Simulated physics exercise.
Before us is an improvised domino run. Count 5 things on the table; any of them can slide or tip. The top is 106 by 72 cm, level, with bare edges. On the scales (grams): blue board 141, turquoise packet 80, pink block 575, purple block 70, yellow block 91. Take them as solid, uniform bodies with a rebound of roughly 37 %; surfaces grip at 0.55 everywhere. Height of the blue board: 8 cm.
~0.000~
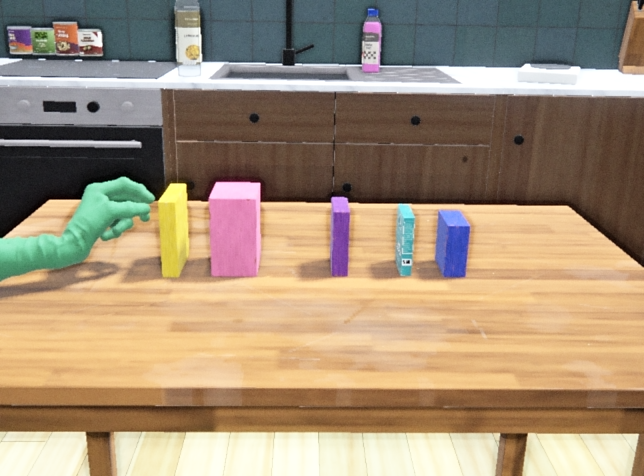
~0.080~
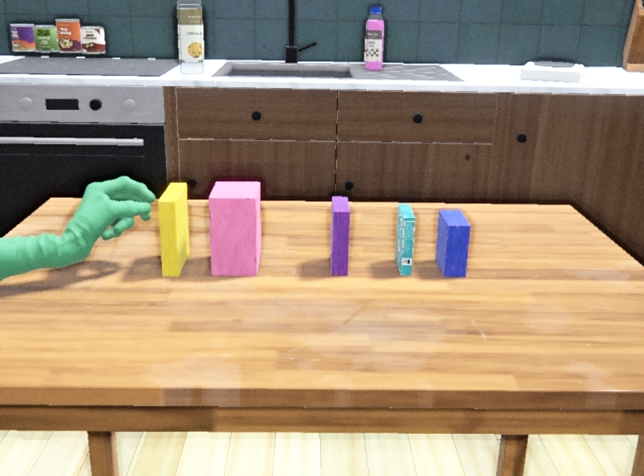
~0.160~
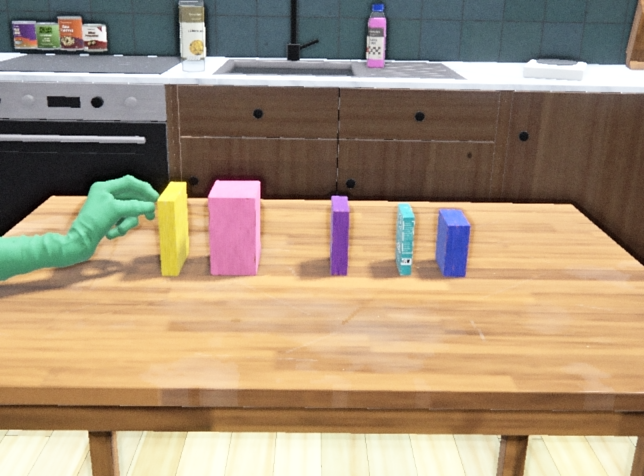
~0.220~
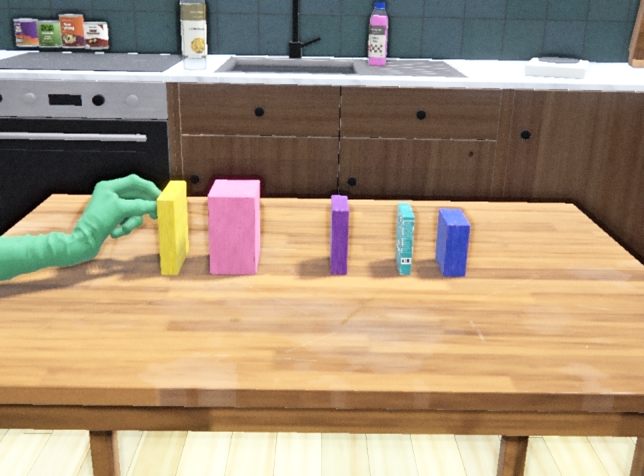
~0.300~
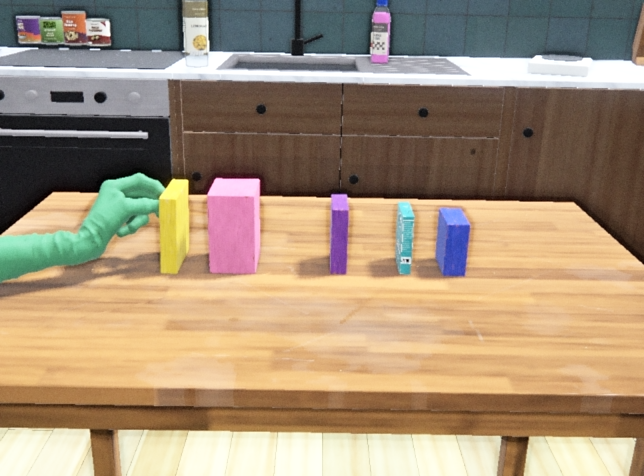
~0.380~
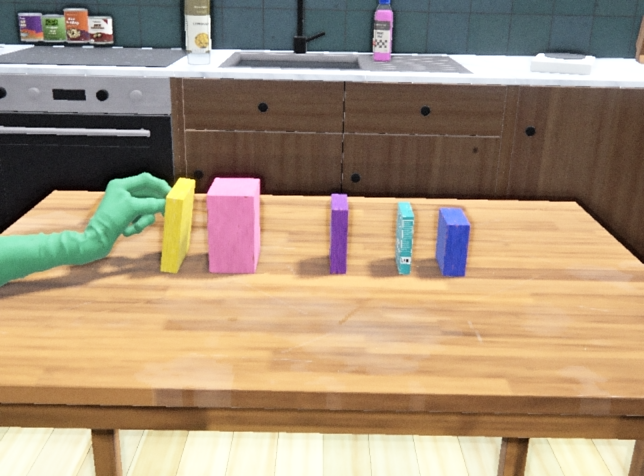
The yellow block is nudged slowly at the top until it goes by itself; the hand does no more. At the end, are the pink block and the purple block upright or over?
The pink block is still upright, the purple block is still upright.
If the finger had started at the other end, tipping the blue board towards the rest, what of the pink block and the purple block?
The pink block keeps standing; the purple block tips over.
Around 0.48 s, yellow block 14° over.
Around 0.58 s, yellow block 24° over.
Around 0.68 s, yellow block 25° over.
Around 1.18 s, pink block resting near (237, 224); purple block resting near (339, 234).
Finally (1.5 s), all 3 still in place (within 5 cm). Final places as that camera would see them, pink block near (237, 224), purple block near (339, 234).
